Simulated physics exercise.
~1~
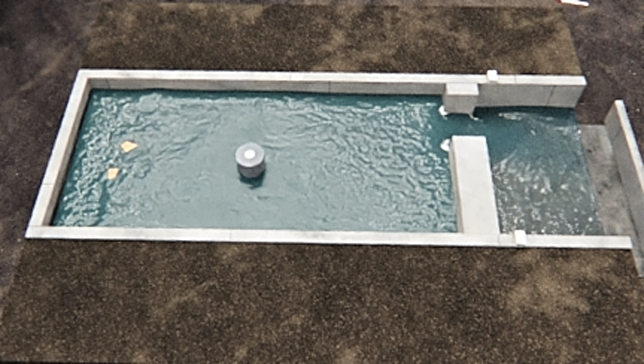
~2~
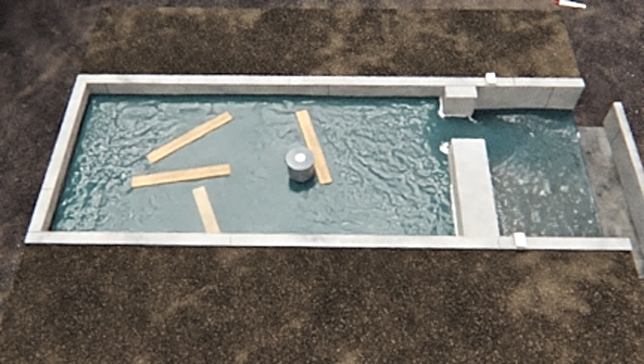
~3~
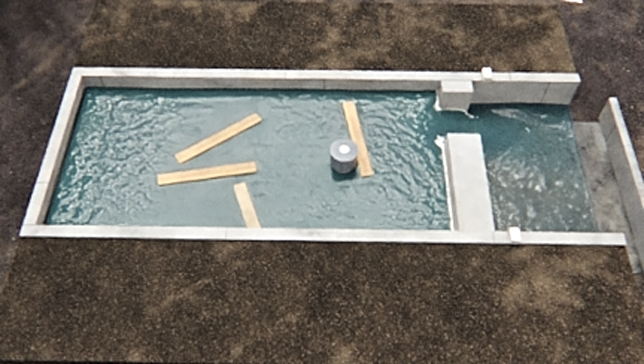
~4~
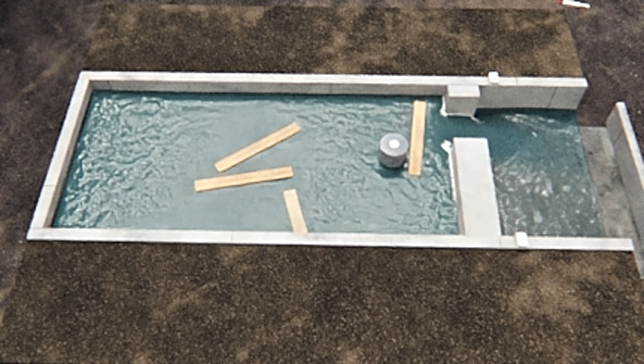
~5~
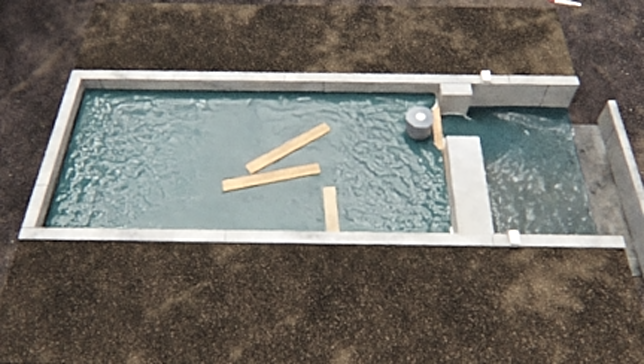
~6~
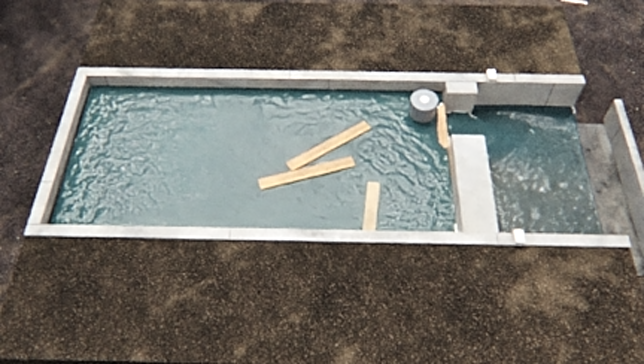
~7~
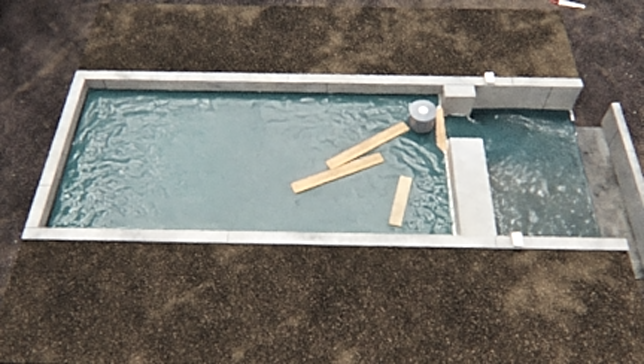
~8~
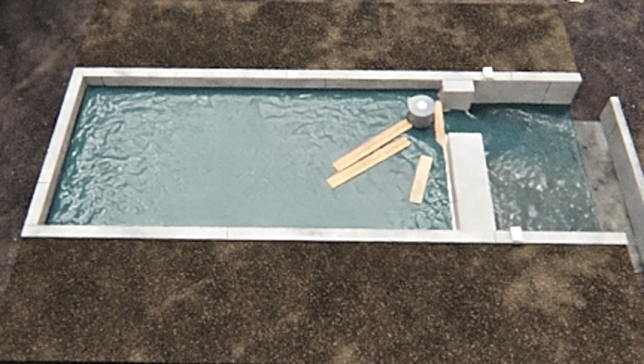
To begin with, a walled channel of rippling blue-green water lies in dark, gritty ground, with a round grey tub afloat and two small pale pieces showing near the left end. Four light wooden planks are then in view around the tub, and everything drifts steadily to the right. The tub and the leading plank reach the narrow gap between the pale blocks and stop there, the tub nudging slightly up and down. The other three planks keep closing in behind them. Finally, all five sit bunched at the gap's left side, still afloat, with none through.
